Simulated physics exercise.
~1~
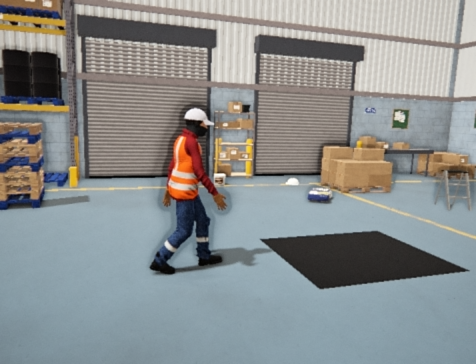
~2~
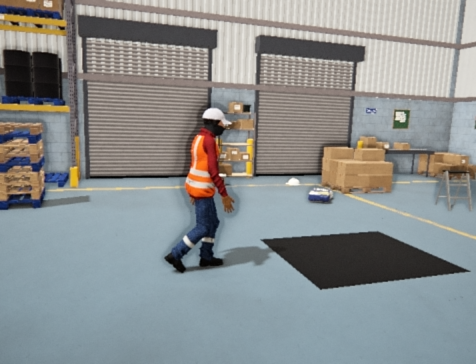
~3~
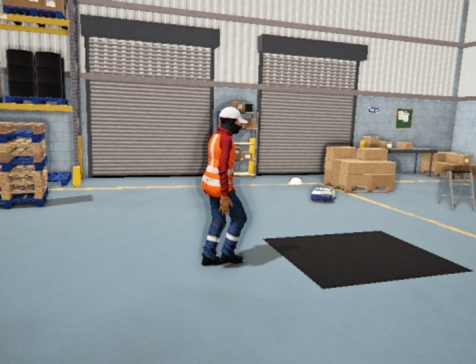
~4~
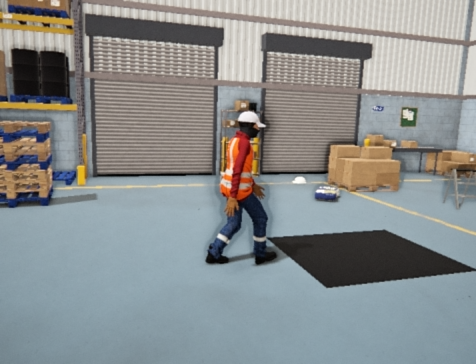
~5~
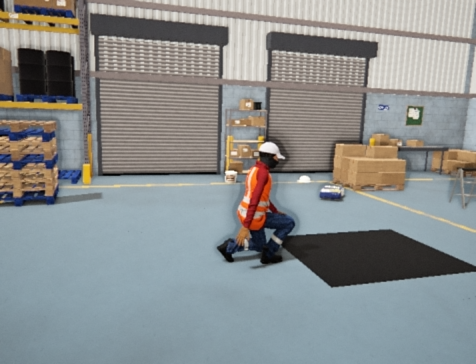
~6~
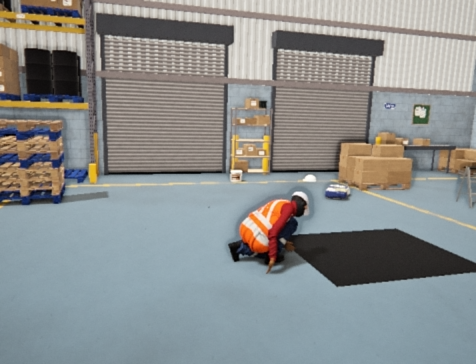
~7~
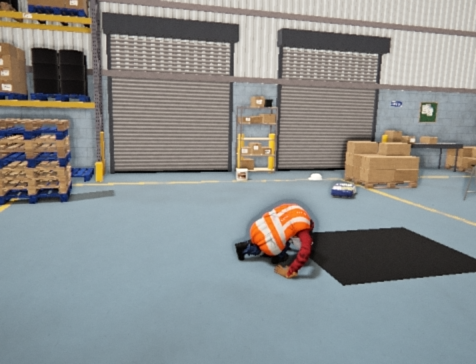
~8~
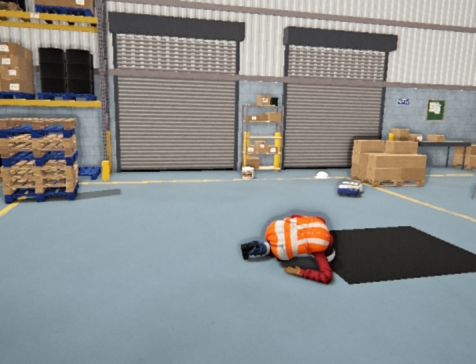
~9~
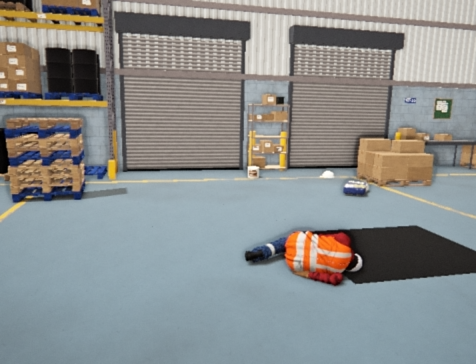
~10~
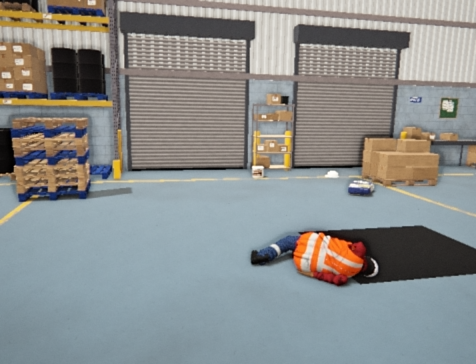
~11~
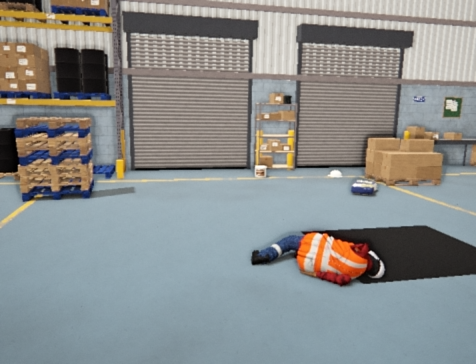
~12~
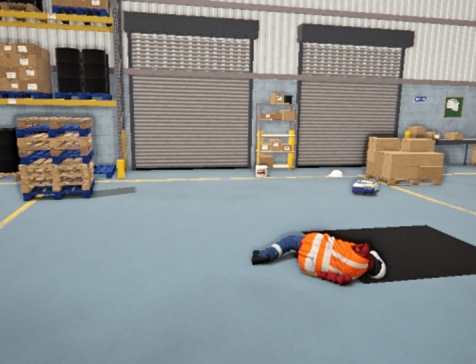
A worker in an orange vest and white cap walked right across a warehouse floor toward a black mat, sank to the knees, folded forward and slumped onto one side, ending motionless with only the head and nearby upper body reaching the mat's near edge.
